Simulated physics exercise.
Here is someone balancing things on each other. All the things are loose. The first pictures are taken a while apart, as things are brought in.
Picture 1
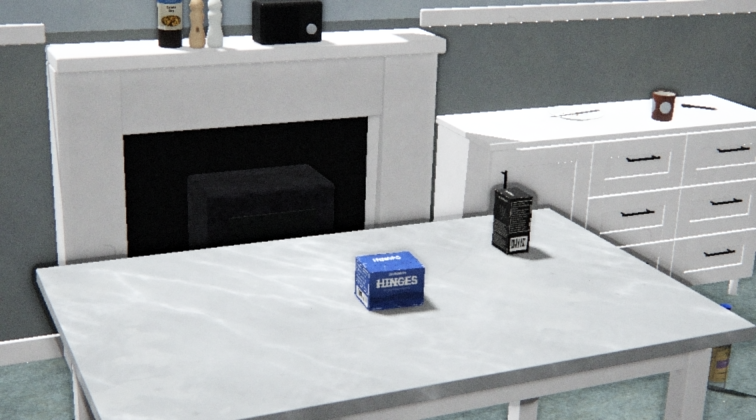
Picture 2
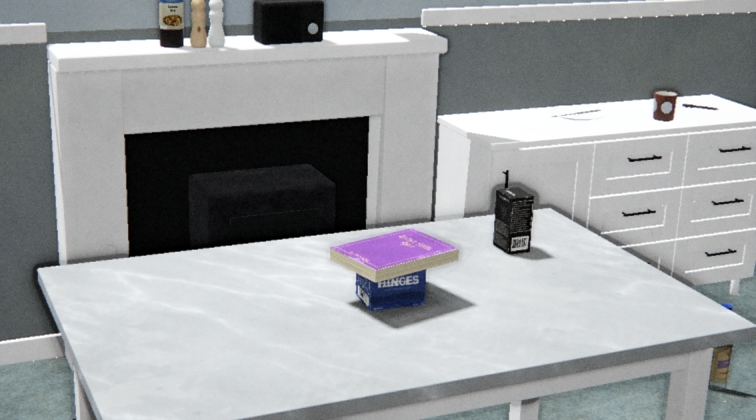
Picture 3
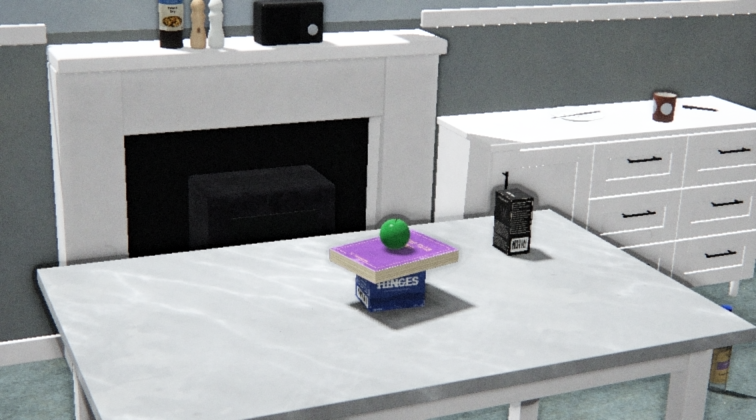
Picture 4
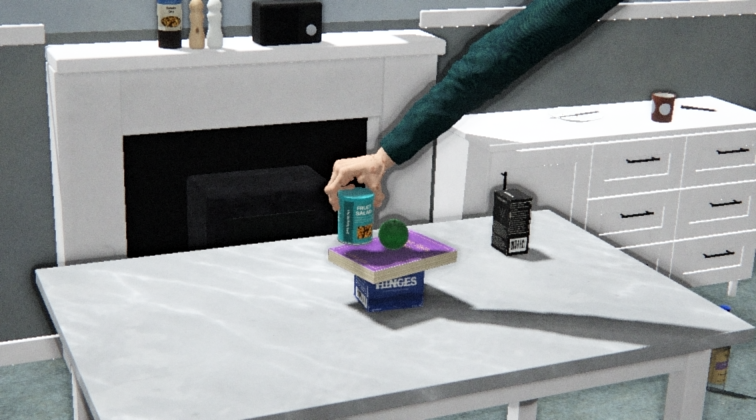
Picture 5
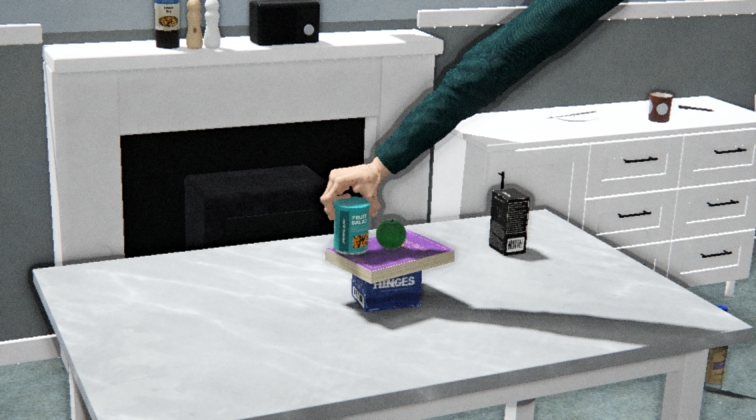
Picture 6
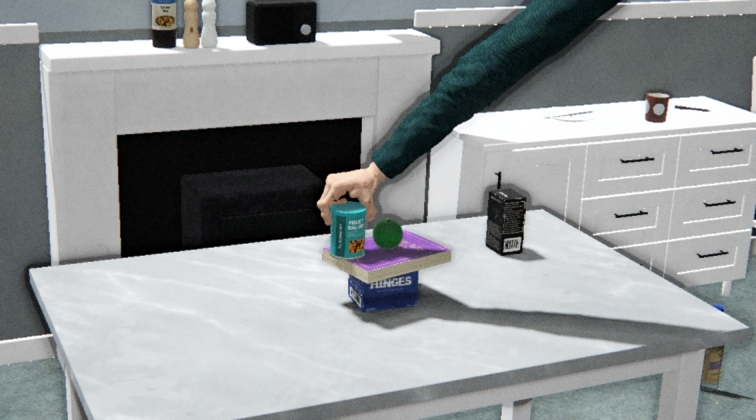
A hand lowering a turquoise tin onto a purple book beside a green apple, the book resting on a blue box.
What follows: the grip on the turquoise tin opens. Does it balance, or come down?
The pile holds.
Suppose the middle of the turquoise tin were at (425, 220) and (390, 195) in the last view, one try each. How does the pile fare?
First try: It stays up; second try: It loses its balance.
Then, 1.00 s after the last picture, nothing has stirred.
Then, 2.10 s after the last picture, turquoise tin resting near (346, 231).
At rest, all 5 in place. Seen from the same camera at the end, turquoise tin near (345, 231). The pile keeps its balance.
